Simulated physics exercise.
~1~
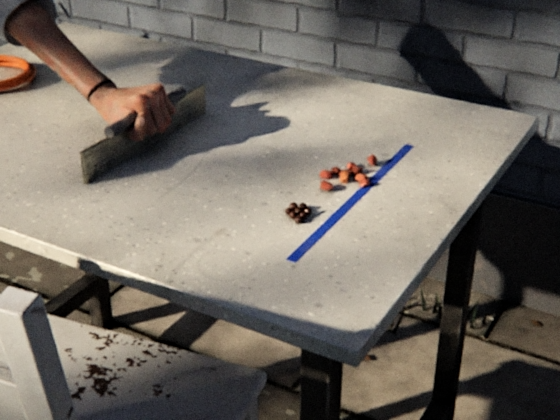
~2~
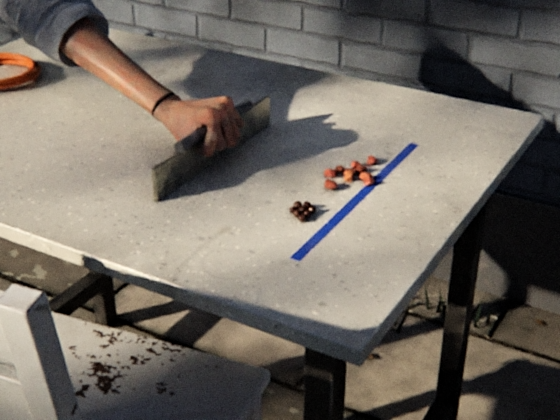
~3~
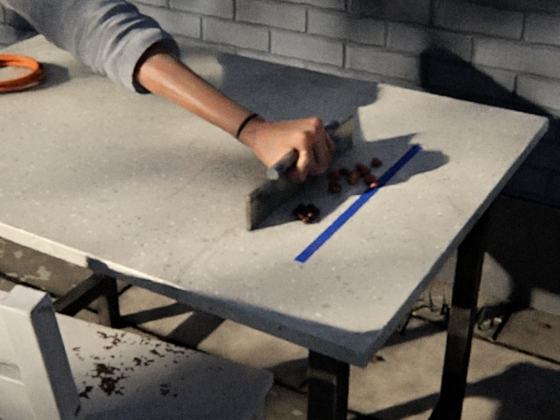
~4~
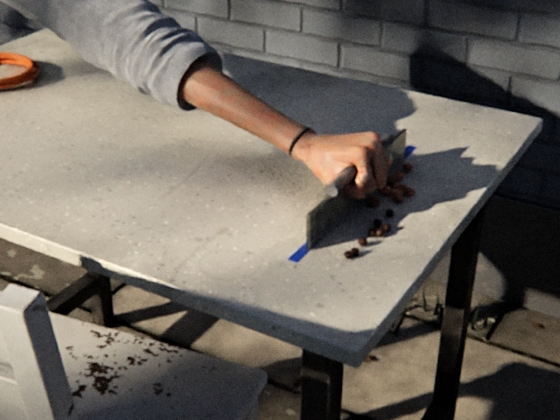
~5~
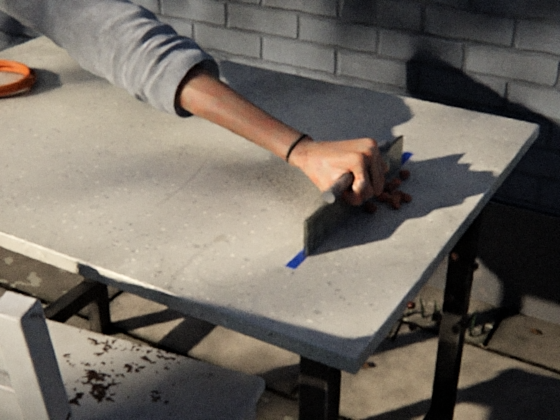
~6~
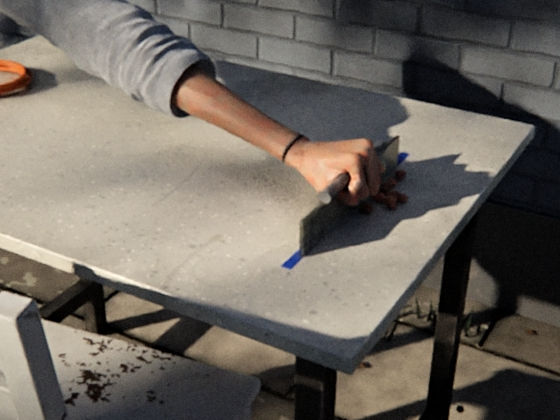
A scraper held in someone's hand slid right across a pale table, pushed two little heaps of small things past a strip of blue tape and stopped there; the nearer heap went over the edge, while the farther one stayed on the table.
